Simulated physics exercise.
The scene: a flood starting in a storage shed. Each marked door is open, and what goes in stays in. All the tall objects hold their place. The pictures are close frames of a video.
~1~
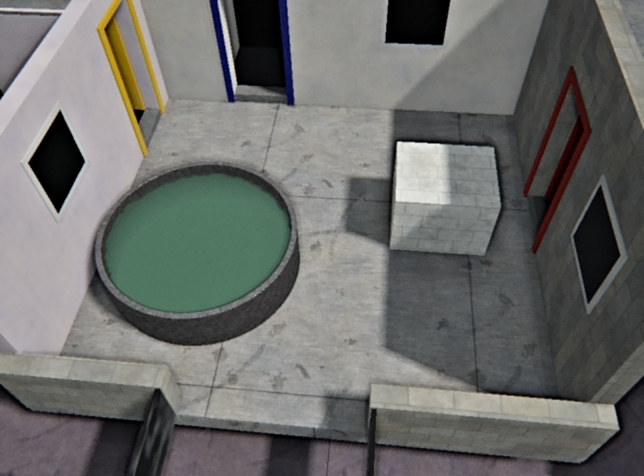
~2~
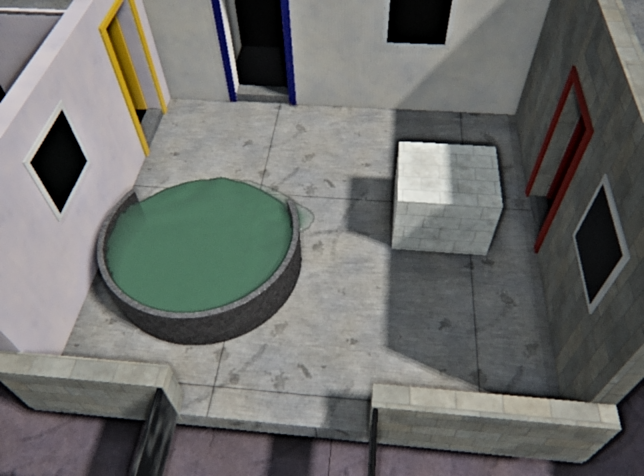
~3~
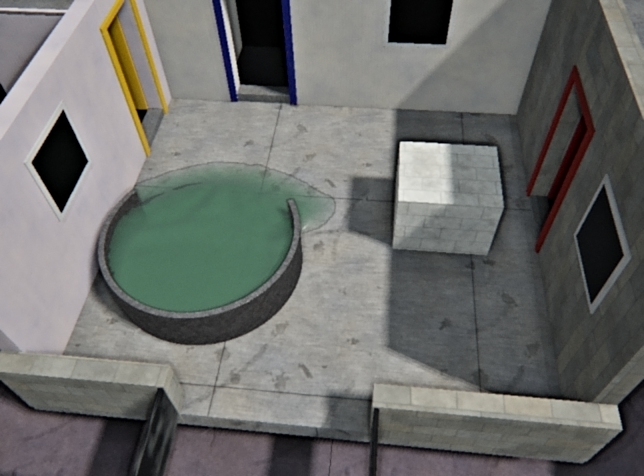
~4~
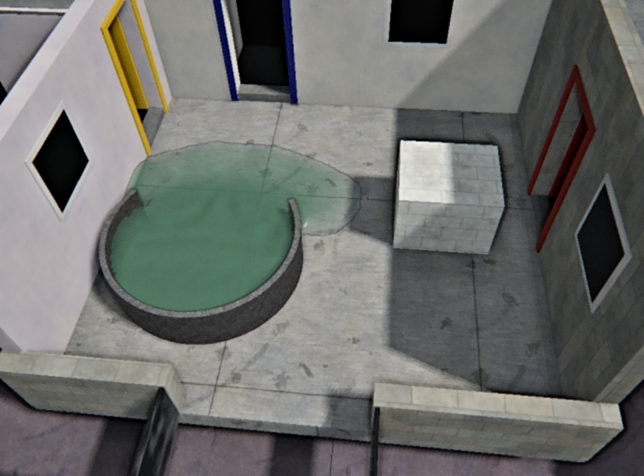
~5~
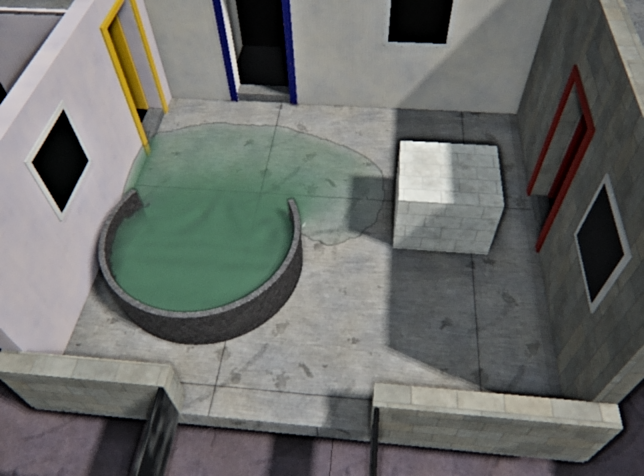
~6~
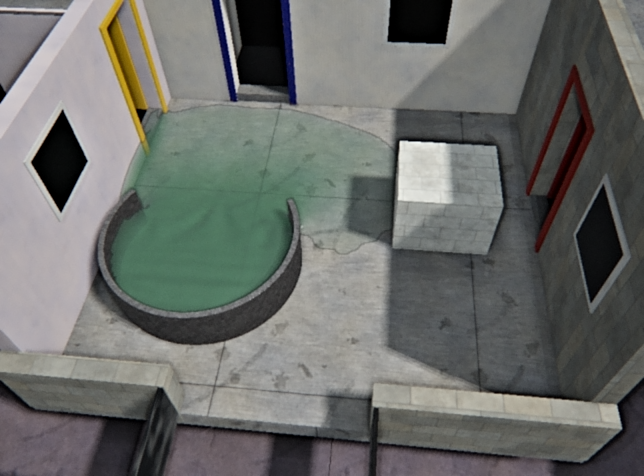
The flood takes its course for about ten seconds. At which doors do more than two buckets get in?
The blue door floods; the red door floods; the yellow door floods.
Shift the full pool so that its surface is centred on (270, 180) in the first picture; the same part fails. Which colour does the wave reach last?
The one in red.
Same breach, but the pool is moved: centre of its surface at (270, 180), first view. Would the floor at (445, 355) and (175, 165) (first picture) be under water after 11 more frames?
In that order: No water, flooded.
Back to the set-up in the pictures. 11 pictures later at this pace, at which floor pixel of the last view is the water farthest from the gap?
At about (515, 120).
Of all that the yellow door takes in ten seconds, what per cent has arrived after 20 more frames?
Roughly 85 per cent.
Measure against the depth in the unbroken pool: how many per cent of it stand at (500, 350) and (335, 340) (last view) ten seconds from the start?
About 14 and 14 per cent.
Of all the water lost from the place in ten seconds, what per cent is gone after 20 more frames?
I make it 45 per cent.
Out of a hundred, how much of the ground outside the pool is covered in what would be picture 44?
About 90 per cent.
A moment on, water covers 45 % of the floor; the blue door under two buckets in, the red door not reached, the yellow door under two buckets in.
Next, water covers 50 % of the floor; the blue door over two buckets in, the red door not reached, the yellow door under two buckets in.
Then, water covers 60 % of the floor; the blue door far over two buckets in, the red door wet at the sill, nothing in, the yellow door far over two buckets in.
Later, water covers 90 % of the floor; the blue door far over two buckets in, the red door over two buckets in, the yellow door far over two buckets in.
In the end, water covers 95 % of the floor; the blue door far over two buckets in, the red door far over two buckets in, the yellow door far over two buckets in.
